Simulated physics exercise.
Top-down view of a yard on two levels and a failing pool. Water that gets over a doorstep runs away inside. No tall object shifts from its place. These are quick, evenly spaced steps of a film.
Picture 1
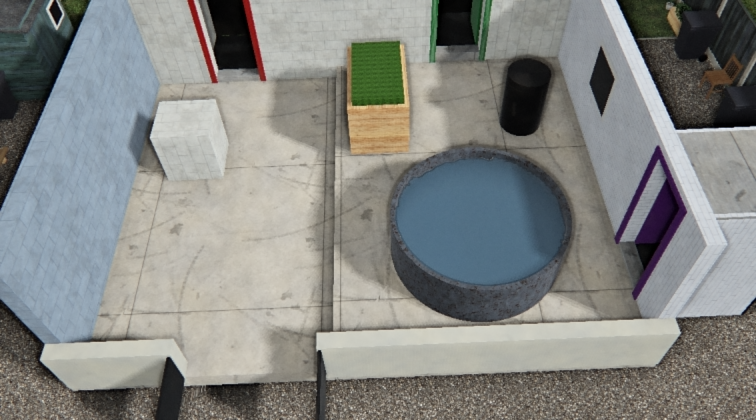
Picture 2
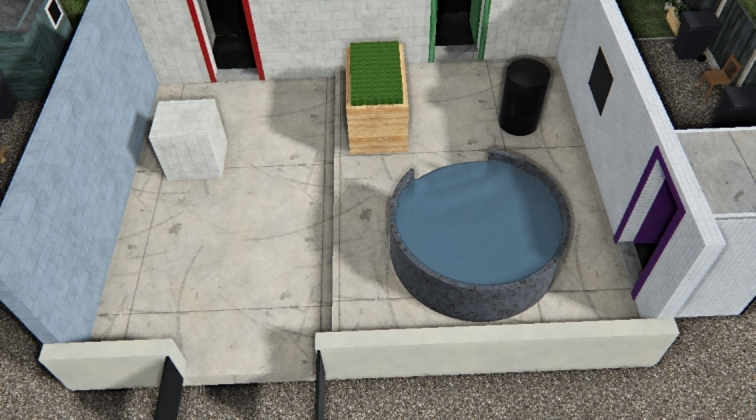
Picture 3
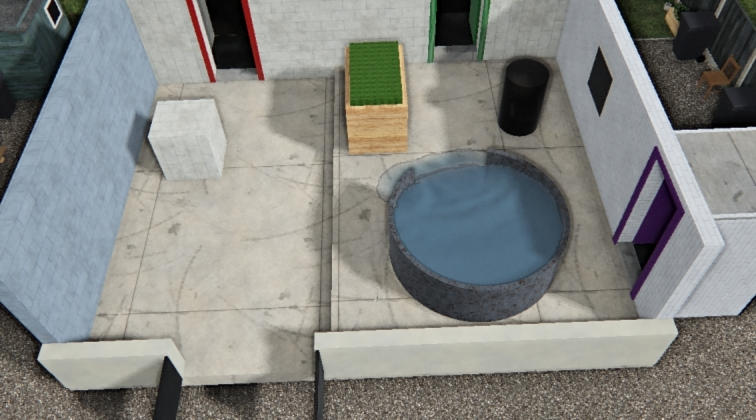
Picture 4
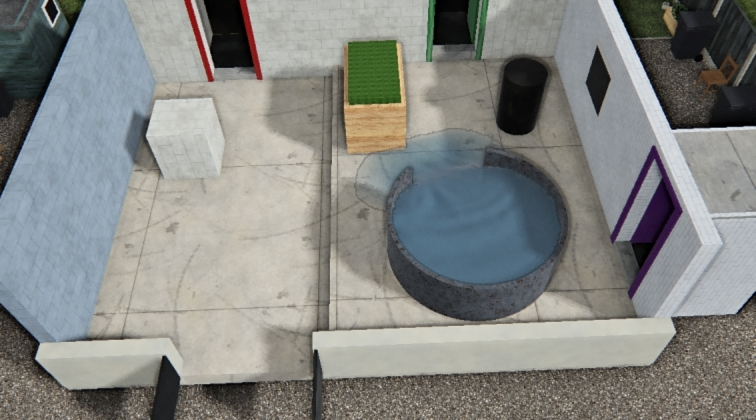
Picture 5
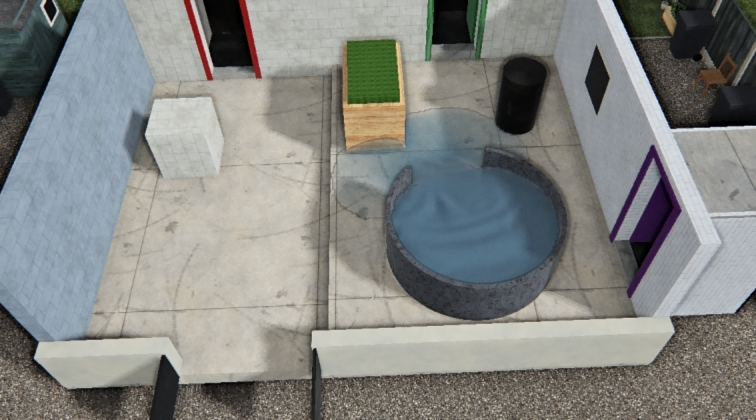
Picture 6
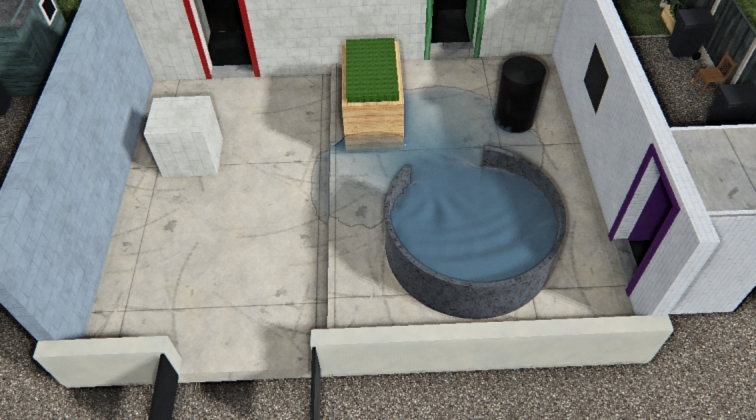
The clip opens on a walled yard with a round, dark-rimmed pool of still water. A gap appears in the pool's far side, and water pours out, rippling the surface. The thin sheet spreads across the paving, reaching around the grass-topped wooden block and toward the black cylinder.
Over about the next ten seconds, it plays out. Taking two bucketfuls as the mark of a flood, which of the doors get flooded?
The green door gets flooded, the red door stays below the mark, the purple door gets flooded.
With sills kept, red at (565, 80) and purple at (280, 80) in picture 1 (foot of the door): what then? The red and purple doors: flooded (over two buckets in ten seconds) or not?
Well, the red door overshoots while the purple door comes up short.
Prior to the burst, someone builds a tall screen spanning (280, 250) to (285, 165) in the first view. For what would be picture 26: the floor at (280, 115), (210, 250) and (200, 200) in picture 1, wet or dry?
Soaked, untouched, untouched.
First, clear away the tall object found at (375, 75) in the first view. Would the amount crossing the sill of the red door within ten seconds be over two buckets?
Red exceeds it.
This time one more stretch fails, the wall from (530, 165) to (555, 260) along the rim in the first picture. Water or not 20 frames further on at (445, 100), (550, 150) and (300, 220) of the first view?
In that order: Under water, wet, dry.
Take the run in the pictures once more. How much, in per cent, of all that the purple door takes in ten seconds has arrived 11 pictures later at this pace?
Working it through, I arrive at 0 %.
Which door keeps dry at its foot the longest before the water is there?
Last in line is the door marked purple.
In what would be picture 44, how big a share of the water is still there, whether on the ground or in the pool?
I make it around 94 per cent.
A moment on, water covers 25 % of the floor; the green door wet at the sill, nothing in, the red door not reached, the purple door not reached.
Next, water covers 45 % of the floor; the green door over two buckets in, the red door not reached, the purple door not reached.
Then, water covers 70 % of the floor; the green door far over two buckets in, the red door wet at the sill, nothing in, the purple door not reached.
Later, water covers 85 % of the floor; the green door far over two buckets in, the red door wet at the sill, nothing in, the purple door under two buckets in.
In the end, water covers 95 % of the floor; the green door far over two buckets in, the red door wet at the sill, nothing in, the purple door over two buckets in.
